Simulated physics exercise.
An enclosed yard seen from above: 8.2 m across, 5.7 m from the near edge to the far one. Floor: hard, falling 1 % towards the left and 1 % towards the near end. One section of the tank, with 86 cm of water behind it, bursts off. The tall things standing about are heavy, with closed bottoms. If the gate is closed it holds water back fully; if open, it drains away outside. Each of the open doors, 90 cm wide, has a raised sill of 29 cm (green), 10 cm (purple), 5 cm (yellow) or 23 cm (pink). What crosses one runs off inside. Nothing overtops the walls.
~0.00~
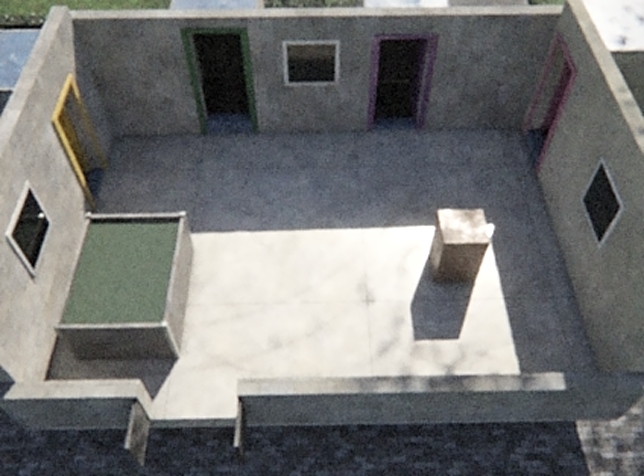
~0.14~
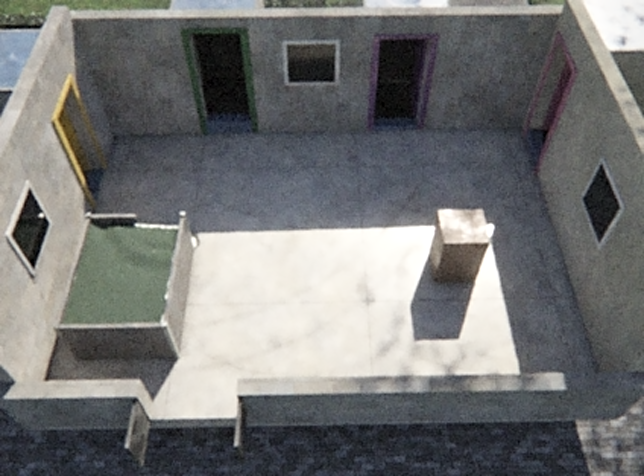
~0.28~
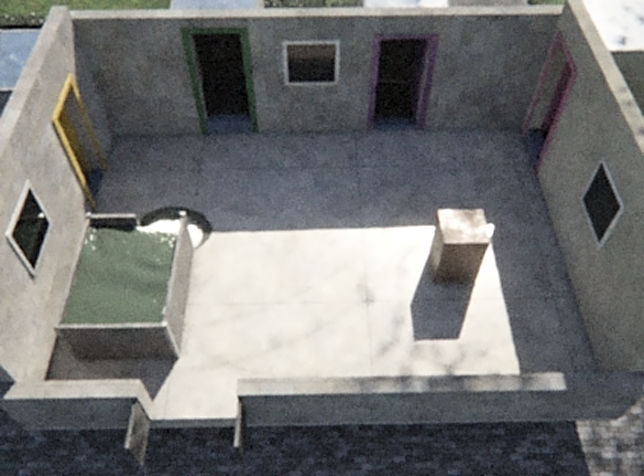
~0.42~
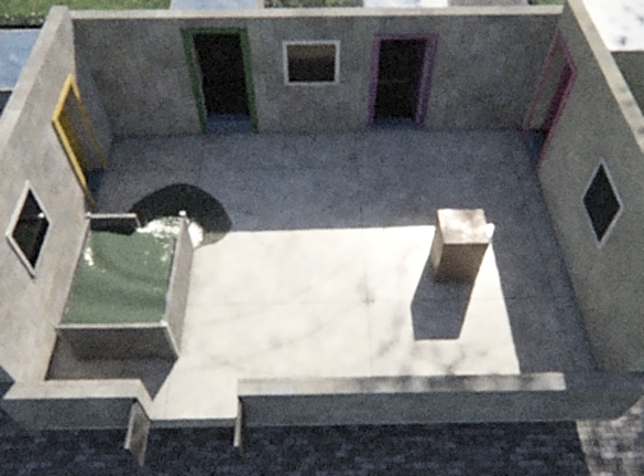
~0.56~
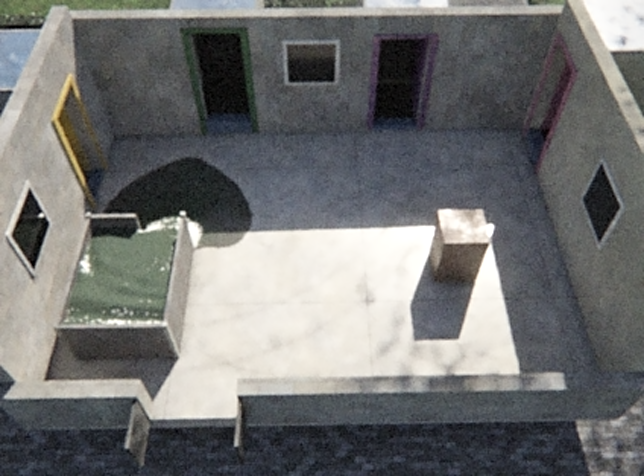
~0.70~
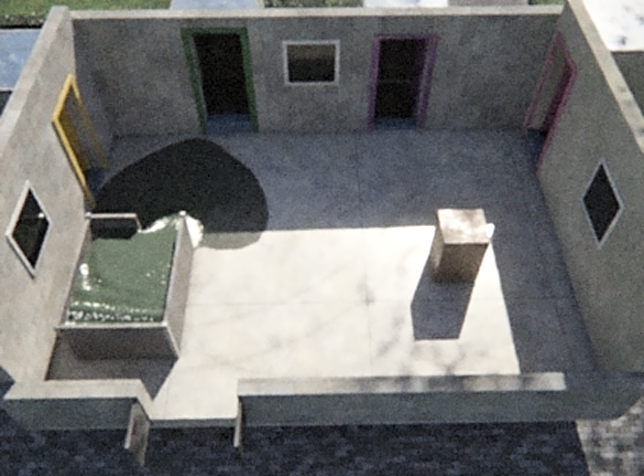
Dark water burst through a gap in the far side of a green-filled tank on the left of a walled yard, spreading in a widening pool across the floor towards the back wall.
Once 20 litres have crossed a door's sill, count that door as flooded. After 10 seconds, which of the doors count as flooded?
Green door: Not flooded; purple door: Not flooded; yellow door: Flooded; pink door: Not flooded.
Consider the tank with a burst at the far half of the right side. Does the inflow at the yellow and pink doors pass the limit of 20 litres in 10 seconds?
With respect to that limit, yellow ends up inside it, pink ends up inside it.
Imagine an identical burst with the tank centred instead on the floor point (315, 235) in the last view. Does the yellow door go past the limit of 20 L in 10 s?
Well, yellow ends up beyond the mark.
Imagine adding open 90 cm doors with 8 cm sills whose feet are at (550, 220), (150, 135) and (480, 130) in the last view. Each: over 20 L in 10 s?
Door 1: Lower; door 2: Higher; door 3: Lower.
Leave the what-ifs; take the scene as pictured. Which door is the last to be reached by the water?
Pink.
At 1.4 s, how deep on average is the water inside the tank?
Around 57 cm on average.
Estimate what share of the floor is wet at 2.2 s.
Around 30 per cent.
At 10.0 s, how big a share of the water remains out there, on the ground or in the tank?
About 94 percent of the water remains.
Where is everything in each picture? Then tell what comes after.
Still water, 86 cm deep, in the tank at (125, 270), in the first frame.
The front is at a hidden place, 0.5 m from the gap on the tank's far side; 0.3 m2 of floor is under water; 86 cm left at the back of the tank, in the second frame.
The front is at (163, 212), 0.9 m from the gap on the tank's far side; 0.8 m2 of floor is under water; 86 cm left at the back of the tank, in the third frame.
The front is at (181, 187), 1.5 m from the gap on the tank's far side; 1.9 m2 of floor is under water; 85 cm left at the back of the tank, in the fourth frame.
Water pours out on the tank's far side and has run 2.2 m, to (188, 161); typically 5 cm deep outside, 78 cm at the tank's back, in the fifth frame.
Water pours out on the tank's far side and has run 2.7 m, to (200, 142); typically 4 cm deep outside, 72 cm at the tank's back, in the sixth frame.
After 1.4 s water covers 25 % of the floor and is deepest (41 cm) near (178, 243); green door 30 cm at the sill, 0 L in, purple door not reached, yellow door 9 cm at the sill, 6 L in, pink door not reached.
After 2.2 s water covers 30 % of the floor and is deepest (35 cm) near (114, 137); green door 26 cm at the sill, 0 L in, purple door 6 cm at the sill, 0 L in, yellow door 11 cm at the sill, 19 L in, pink door not reached.
After 3.5 s water covers 40 % of the floor and is deepest (24 cm) near (178, 243); green door 17 cm at the sill, 1 L in, purple door 6 cm at the sill, 0 L in, yellow door 14 cm at the sill, 70 L in, pink door 12 cm at the sill, 0 L in.
After 6.0 s water covers 70 % of the floor and is deepest (16 cm) near (40, 405); green door 10 cm at the sill, 1 L in, purple door 4 cm at the sill, 0 L in, yellow door 8 cm at the sill, 127 L in, pink door 8 cm at the sill, 0 L in.
After 10.0 s water covers 90 % of the floor and is deepest (14 cm) near (40, 405); green door 7 cm at the sill, 1 L in, purple door 3 cm at the sill, 0 L in, yellow door 8 cm at the sill, 144 L in, pink door 3 cm at the sill, 0 L in.
